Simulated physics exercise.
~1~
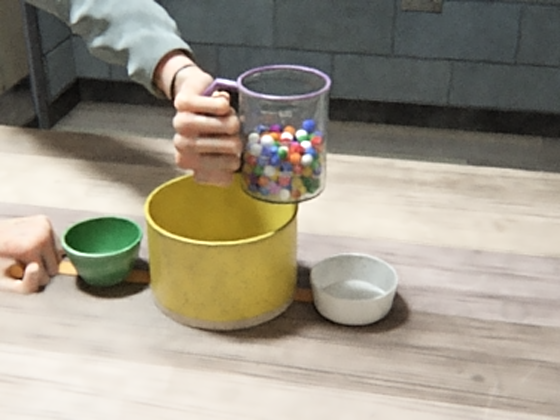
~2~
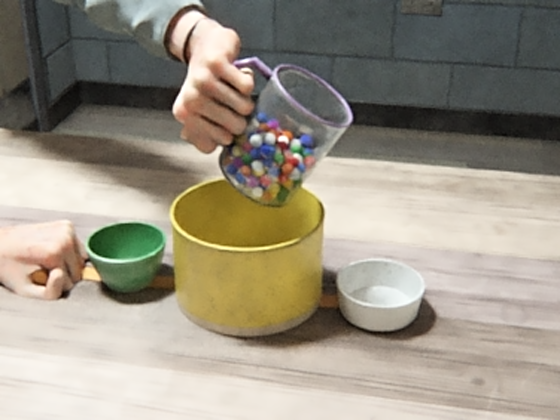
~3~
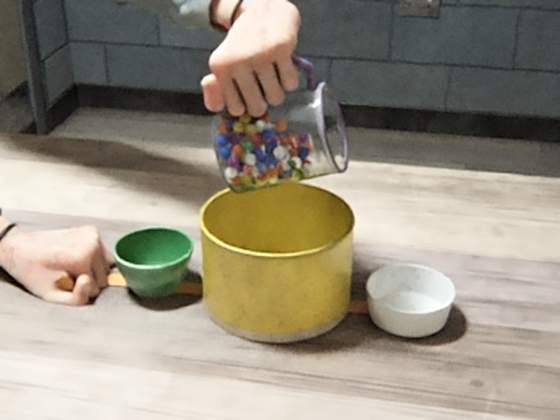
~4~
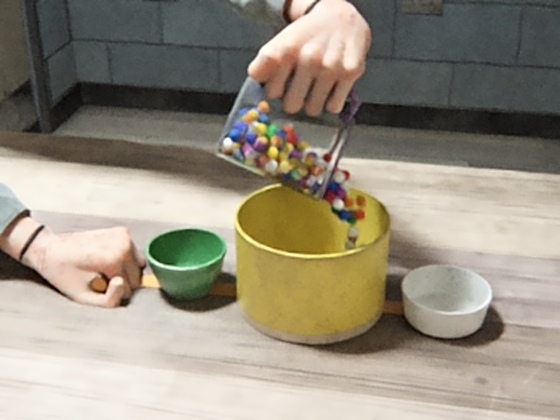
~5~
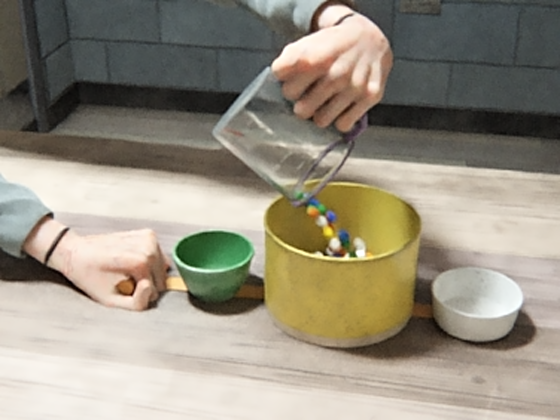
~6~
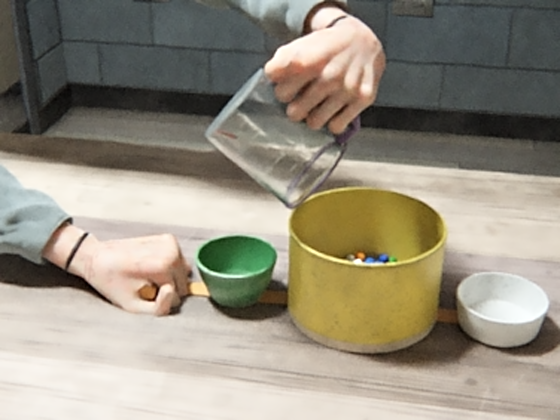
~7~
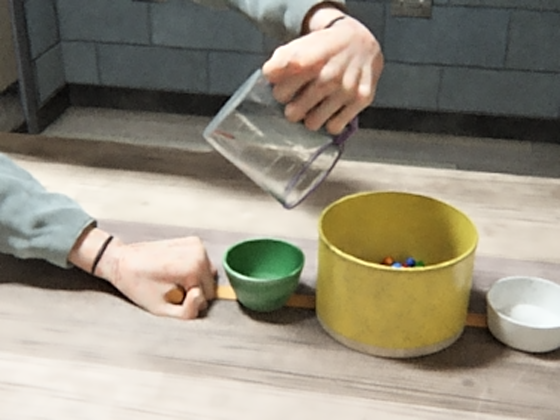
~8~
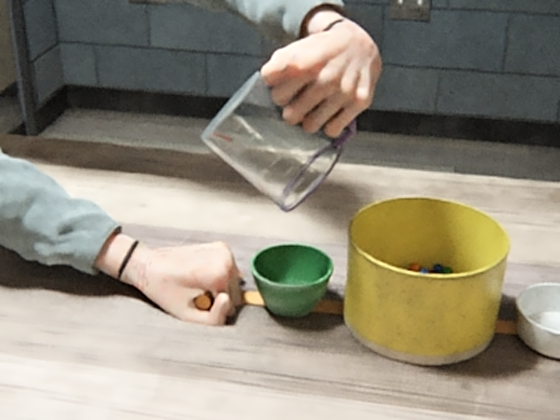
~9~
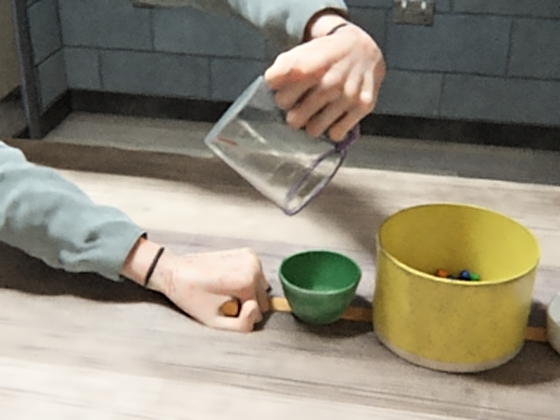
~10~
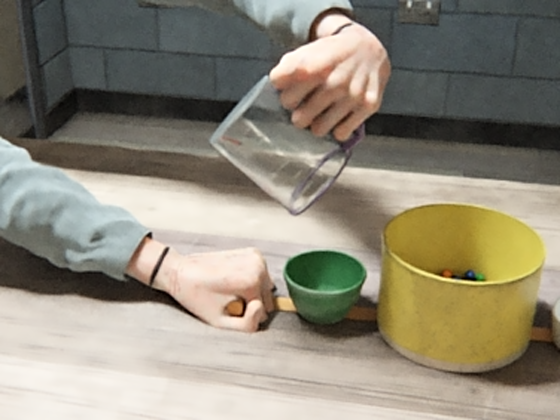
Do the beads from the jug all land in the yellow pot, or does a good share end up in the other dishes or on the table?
They all land in the yellow pot. The green bowl, the white dish and the table get none of them.
Colorful beads pouring from a hand-tilted clear jug into a yellow pot as another hand slides the joined dishes right.
